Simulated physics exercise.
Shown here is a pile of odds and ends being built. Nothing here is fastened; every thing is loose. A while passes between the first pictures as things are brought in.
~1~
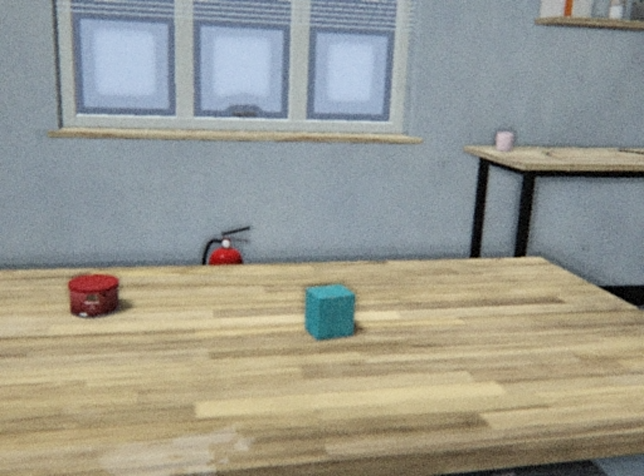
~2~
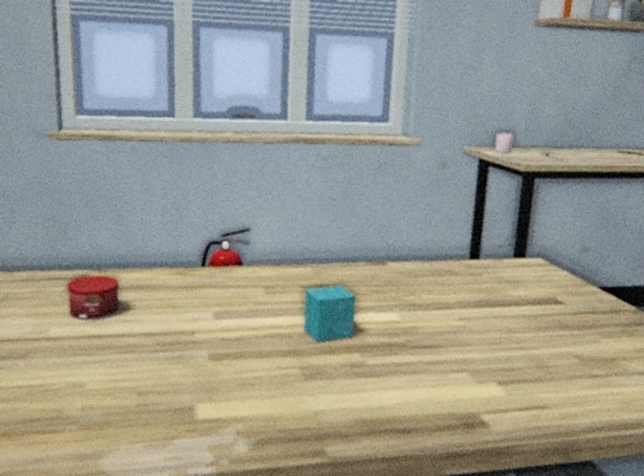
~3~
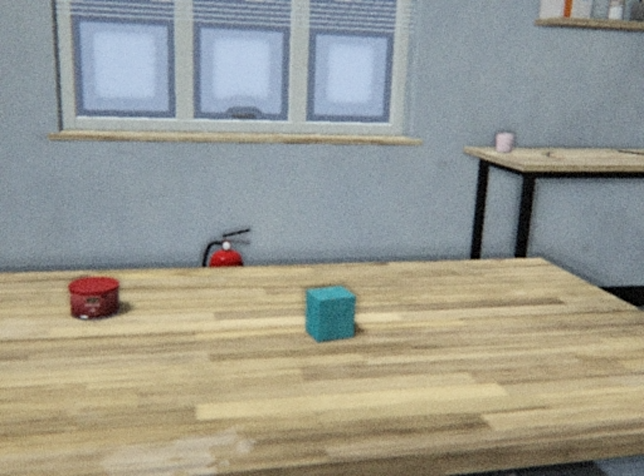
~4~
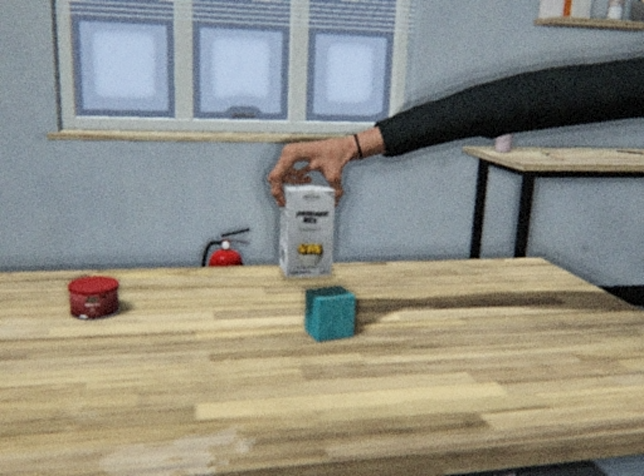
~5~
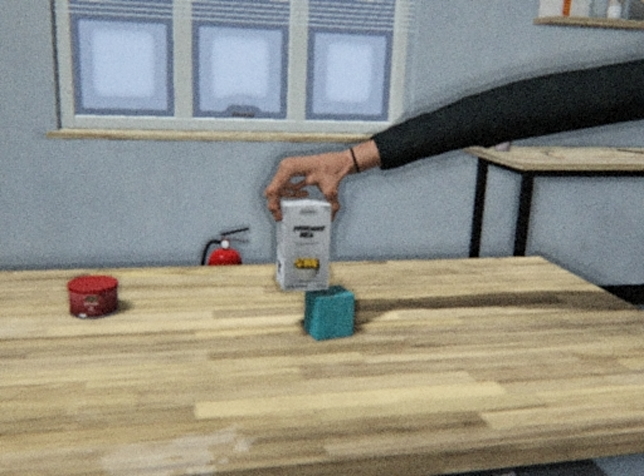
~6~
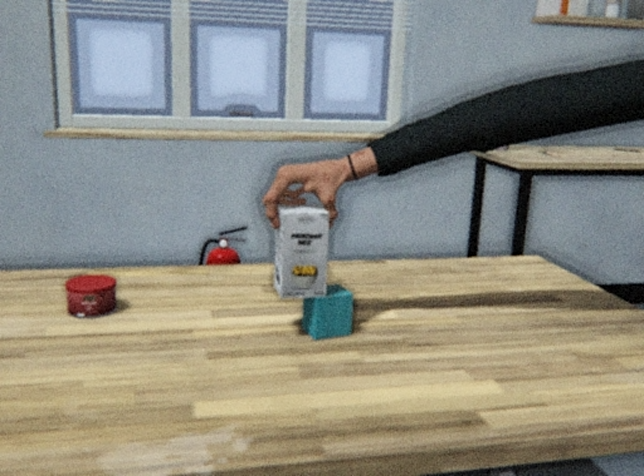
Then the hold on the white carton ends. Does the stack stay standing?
At least one thing drops.
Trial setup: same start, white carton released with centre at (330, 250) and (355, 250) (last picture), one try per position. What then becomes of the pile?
Case one: The pile stands firm; case two: It topples.
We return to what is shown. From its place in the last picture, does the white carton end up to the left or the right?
It heads leftwards.
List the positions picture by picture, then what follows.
The last thing is not in view yet; turquoise block (330, 312), in the first picture.
The last thing is not in view yet; turquoise block (329, 313), in the second picture.
The last thing is not in view yet; turquoise block (330, 314), in the third picture.
Still above its spot; white carton (306, 229); turquoise block (330, 313), in the fourth picture.
Still above its spot; white carton (303, 243); turquoise block (329, 312), in the fifth picture.
In place under the hand; white carton (301, 250); turquoise block (327, 311), in the sixth picture.
Then, 0.40 s on from there, white carton now fallen.
Then, 0.50 s on from there, things are still on the move.
Then, 1.70 s on from there, nothing new.
In the end, fallen, white carton; the other 2 unmoved. At the end, from the last picture's camera, white carton near (239, 318). The pile loses its balance.
